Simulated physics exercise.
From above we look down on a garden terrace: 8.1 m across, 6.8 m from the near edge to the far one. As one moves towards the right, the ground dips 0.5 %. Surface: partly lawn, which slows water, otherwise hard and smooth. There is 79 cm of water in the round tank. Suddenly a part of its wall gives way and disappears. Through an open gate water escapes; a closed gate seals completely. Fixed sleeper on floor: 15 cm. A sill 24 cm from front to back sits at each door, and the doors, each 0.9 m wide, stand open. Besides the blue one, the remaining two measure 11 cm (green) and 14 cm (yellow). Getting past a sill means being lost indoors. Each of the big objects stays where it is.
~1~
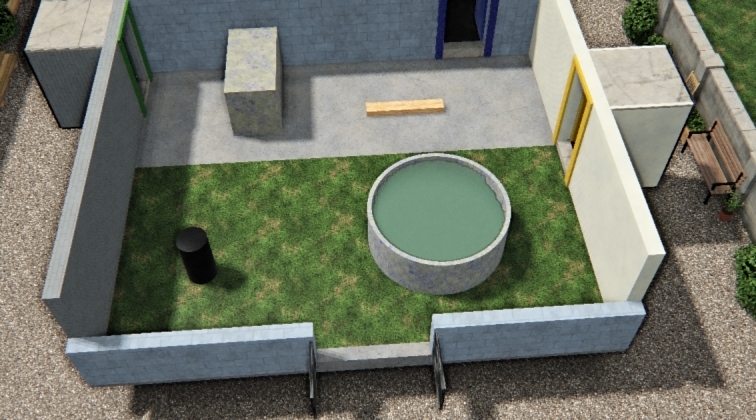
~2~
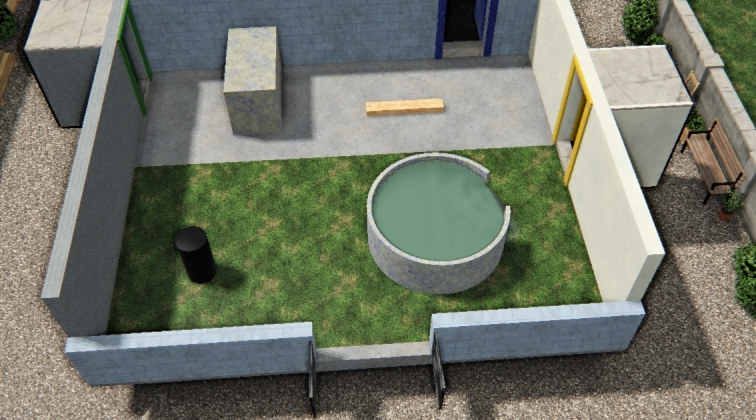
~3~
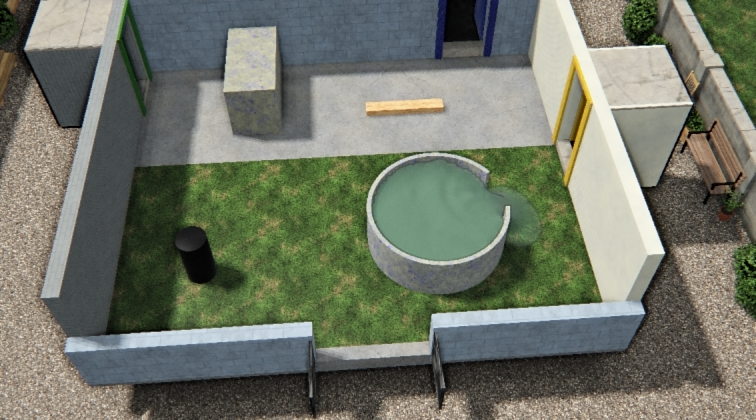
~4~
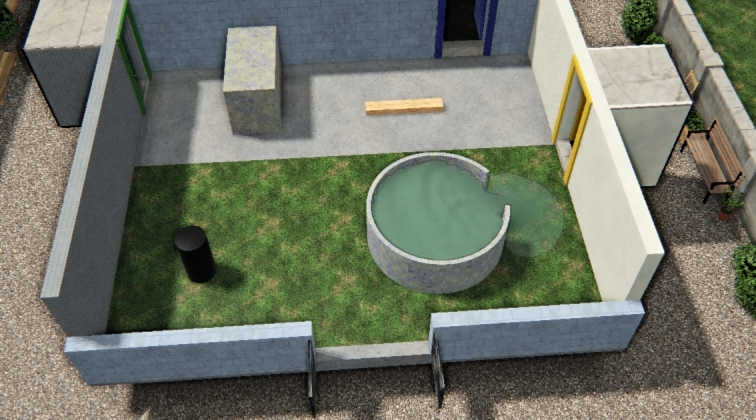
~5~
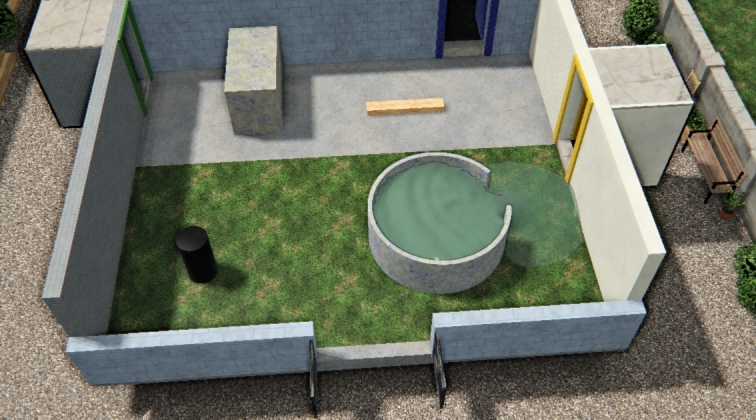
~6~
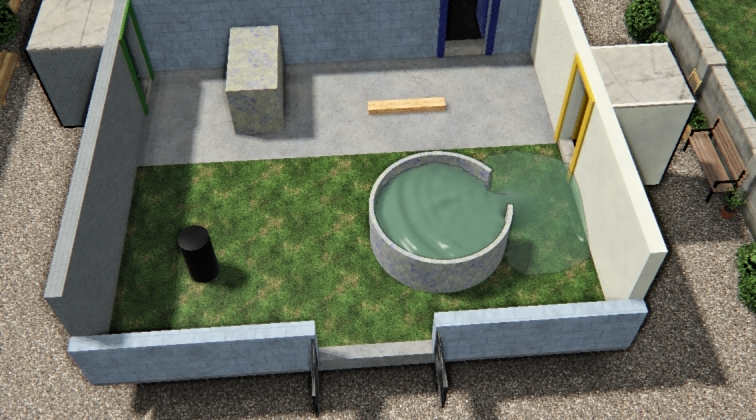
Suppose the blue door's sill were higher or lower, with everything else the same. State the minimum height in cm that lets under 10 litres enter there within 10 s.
Some 15 cm above the ground.
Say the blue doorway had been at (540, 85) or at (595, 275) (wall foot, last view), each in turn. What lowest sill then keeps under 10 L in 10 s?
Roughly 11.0 and 14.0 cm.
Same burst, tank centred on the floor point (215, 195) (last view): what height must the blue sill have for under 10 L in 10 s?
Then close to 9.5 cm.
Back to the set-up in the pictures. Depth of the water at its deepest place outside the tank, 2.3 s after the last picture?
About 30 cm.
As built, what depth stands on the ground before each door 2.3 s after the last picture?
In cm: Green 0, yellow 20, blue 20.
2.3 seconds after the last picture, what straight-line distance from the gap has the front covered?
Reach: Approx. 4.6 m.
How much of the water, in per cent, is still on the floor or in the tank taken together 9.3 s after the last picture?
Close to 92 per cent is still present.
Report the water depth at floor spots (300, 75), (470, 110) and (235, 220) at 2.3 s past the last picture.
In order: Around 0, 5 and 0 cm.
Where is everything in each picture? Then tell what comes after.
The first frame shows the round tank at (439, 209) is whole and still, 79 cm deep; the blue door at (467, 19) is dry.
In the second frame, the gap is at (496, 209), the front 0.3 m out at a hidden place; the back of the round tank holds 79 cm.
In the third frame, the gap is at (495, 210), the front 0.8 m out at (533, 212); the back of the round tank holds 79 cm.
In the fourth frame, water pours out at (495, 210) and has run 1.2 m, to (558, 207); about 9 cm deep outside, 79 cm at the back.
In the fifth frame, the gap is at (496, 210), the front 1.7 m out at (565, 181); the back of the round tank holds 76 cm.
In the sixth frame, the front is at (562, 163), 1.8 m from the gap at (498, 209); 3.8 m2 of floor is wet, 70 cm left at the back; 3.0 m in a straight line remain to the blue door at (468, 17).
Then, 0.7 s after the last picture water covers 10 % of the floor, deepest (44 cm) near (568, 205); it has not reached the blue door.
Then, 2.3 s after the last picture water covers 30 % of the floor, deepest (30 cm) near (501, 217); 20 cm at the blue door, 0 litres in over its 23 cm sill.
Then, 9.3 s after the last picture water covers 75 % of the floor, deepest (12 cm) near (570, 213); 9 cm at the blue door, 0 litres in over its 23 cm sill.
At the blue door as built, the water peaked near 20 cm, 2.3 s after the last picture.
Run again over the same 10 s with other heights there, 33 litres in over 12.5 cm, 4 litres over 17 cm. The limit of 10 litres is kept from about 15 cm up.
